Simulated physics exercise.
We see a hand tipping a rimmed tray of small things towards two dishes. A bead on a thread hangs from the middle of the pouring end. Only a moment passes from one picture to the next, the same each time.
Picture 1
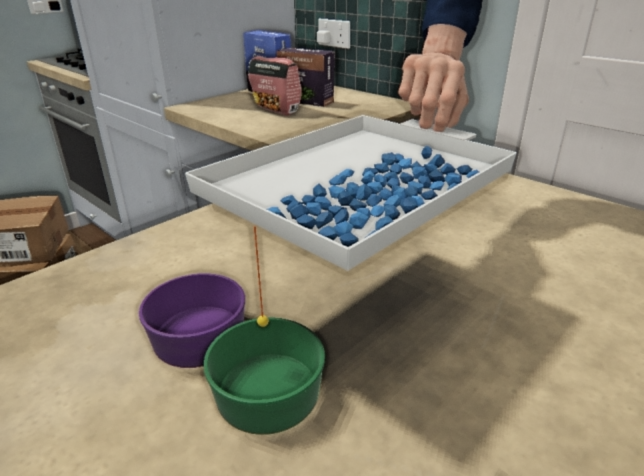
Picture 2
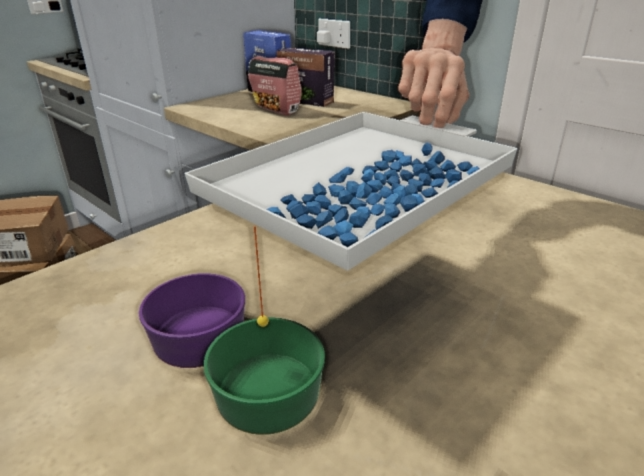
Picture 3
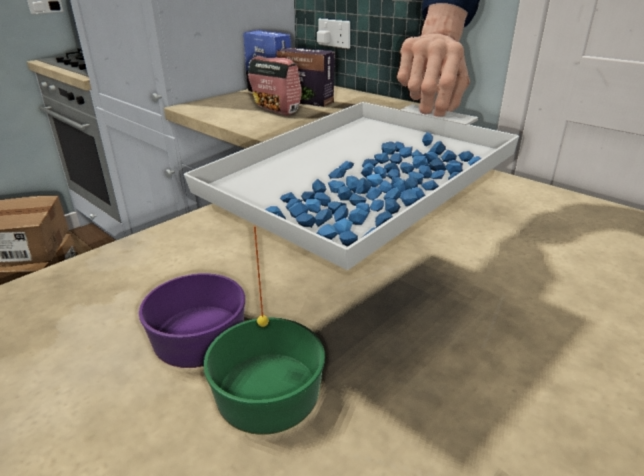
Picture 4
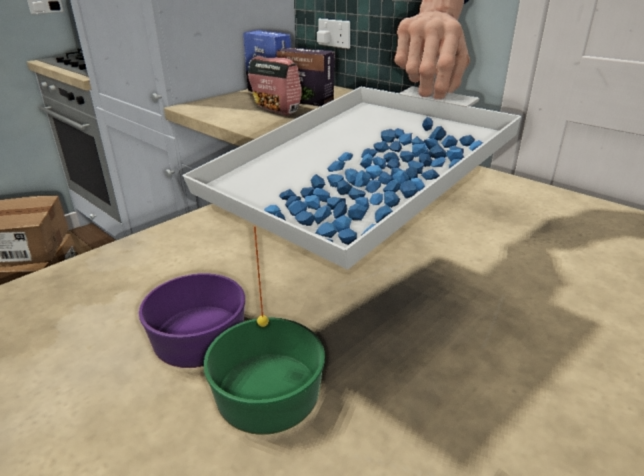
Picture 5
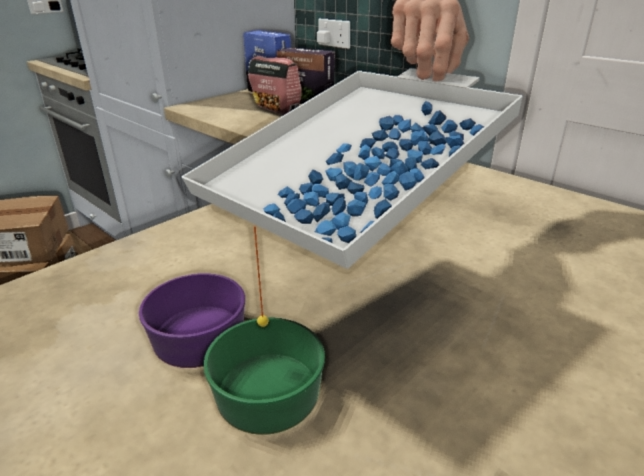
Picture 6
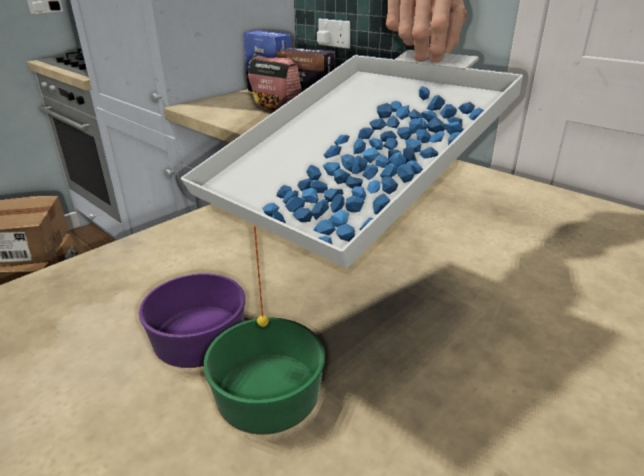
Hand raising the far end of a white tray of blue stones, tilting it gradually above purple and green dishes.
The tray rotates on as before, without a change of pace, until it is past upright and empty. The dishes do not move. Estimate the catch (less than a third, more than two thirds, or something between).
Caught overall: From one third to two thirds.
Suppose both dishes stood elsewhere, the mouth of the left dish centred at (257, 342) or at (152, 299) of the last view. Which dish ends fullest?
First the dish on the left, then the right-hand dish.
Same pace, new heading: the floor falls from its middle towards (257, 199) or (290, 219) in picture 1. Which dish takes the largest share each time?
At the first place the left one, at the second right.
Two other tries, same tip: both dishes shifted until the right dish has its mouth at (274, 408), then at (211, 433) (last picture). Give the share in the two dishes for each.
About 90 and 40 per cent.
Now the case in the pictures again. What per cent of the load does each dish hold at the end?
About: Left dish 20, right dish 40 per cent.
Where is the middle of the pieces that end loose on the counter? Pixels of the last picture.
Roughly at (174, 437).
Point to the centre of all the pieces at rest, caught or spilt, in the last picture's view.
Close to (230, 395).
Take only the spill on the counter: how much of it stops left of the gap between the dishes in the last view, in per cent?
Some 80 per cent.
Just after the last frame, tray tipped steeply; every one on the tray.
A moment on, tray tipped past a quarter turn; roughly a third on the tray; about a tenth in the right dish; about a tenth in the left dish; roughly a quarter outside both; roughly a quarter in the air.
Further on, tray tipped past a quarter turn; roughly a third in the right dish; roughly a quarter in the left dish; roughly half outside both.
When it is over, tray tipped past a quarter turn; roughly a third in the right dish; roughly a quarter in the left dish; roughly half outside both.
